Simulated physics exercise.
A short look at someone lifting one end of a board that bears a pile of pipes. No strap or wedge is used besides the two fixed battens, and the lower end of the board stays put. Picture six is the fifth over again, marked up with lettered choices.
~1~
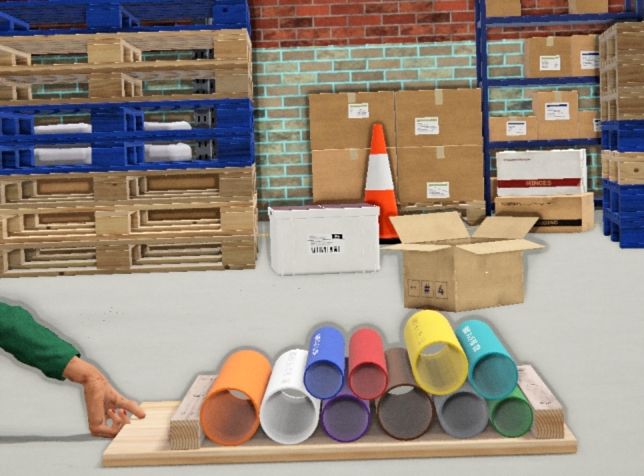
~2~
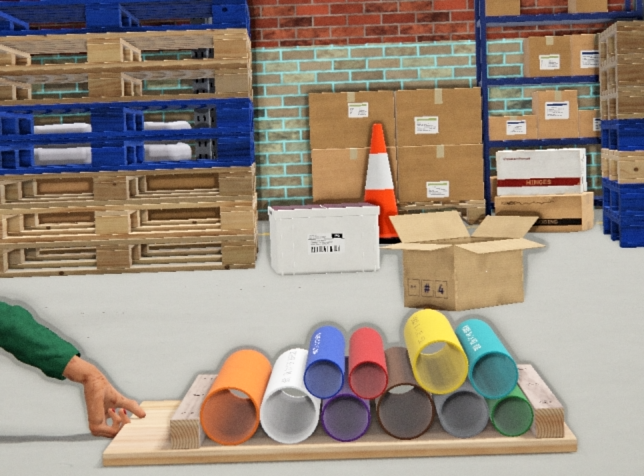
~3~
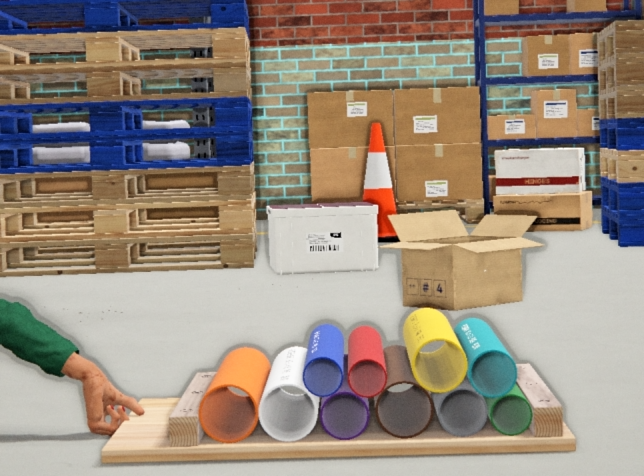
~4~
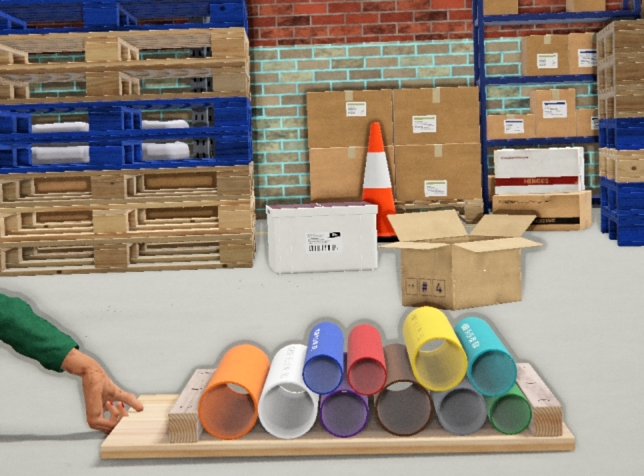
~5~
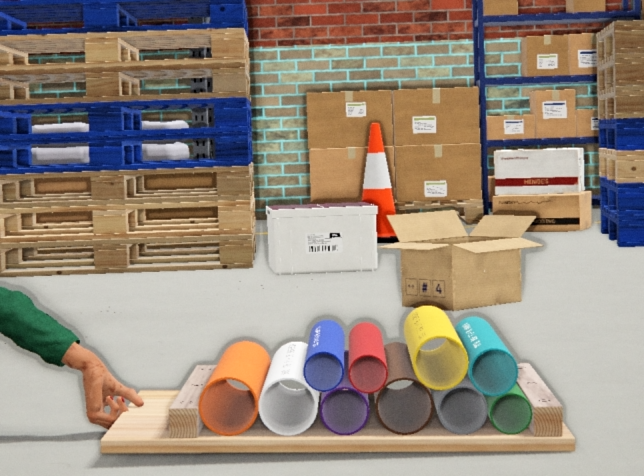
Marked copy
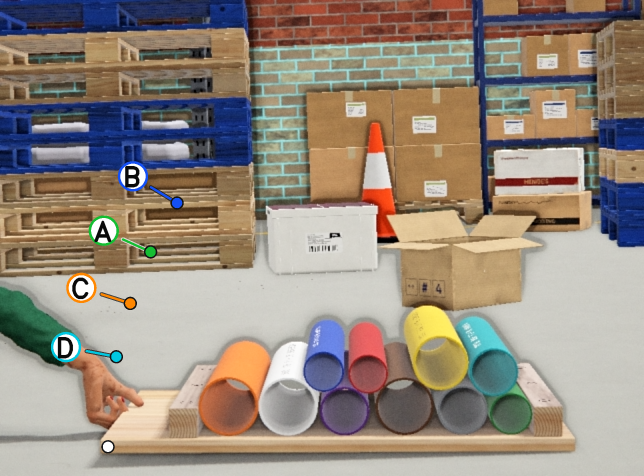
At first, a hand in a green sleeve grips the left end of a wooden board bearing a pile of colourful pipes between end blocks, with pallets and boxes behind. The hand then seems to raise that end very slightly, while the pipes keep their places in the pile.
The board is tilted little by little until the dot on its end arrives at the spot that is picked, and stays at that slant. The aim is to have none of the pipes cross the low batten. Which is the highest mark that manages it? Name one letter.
Up to D.
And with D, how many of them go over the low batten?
It comes to none.
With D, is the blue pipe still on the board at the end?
The blue pipe: Yes.
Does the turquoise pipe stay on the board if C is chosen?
No, with C.
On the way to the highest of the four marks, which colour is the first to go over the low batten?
It is the turquoise one.
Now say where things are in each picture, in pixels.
In the first picture, red pipe (368, 380); turquoise pipe (494, 375); blue pipe (324, 379).
In the second picture, blue pipe (324, 379); yellow pipe (440, 366).
In the third picture, board (338, 409); orange pipe (229, 413); white pipe (288, 412); green pipe (511, 415).
In the fourth picture, board (338, 407); orange pipe (228, 410); white pipe (288, 410).
In the fifth picture, board (338, 404); orange pipe (228, 406); white pipe (288, 406).
On the marked copy, A at (151, 252); B at (177, 203); C at (130, 303); D at (116, 357); the white dot at (108, 447).
Taking D. A third of the way, board at 11°.
Two thirds of the way, board at 13°.
When it is over, board at 13°, none over the low batten.
As for the rest, A two over the low batten (turquoise, yellow); B two over the low batten (turquoise, yellow); C one over the low batten (turquoise).
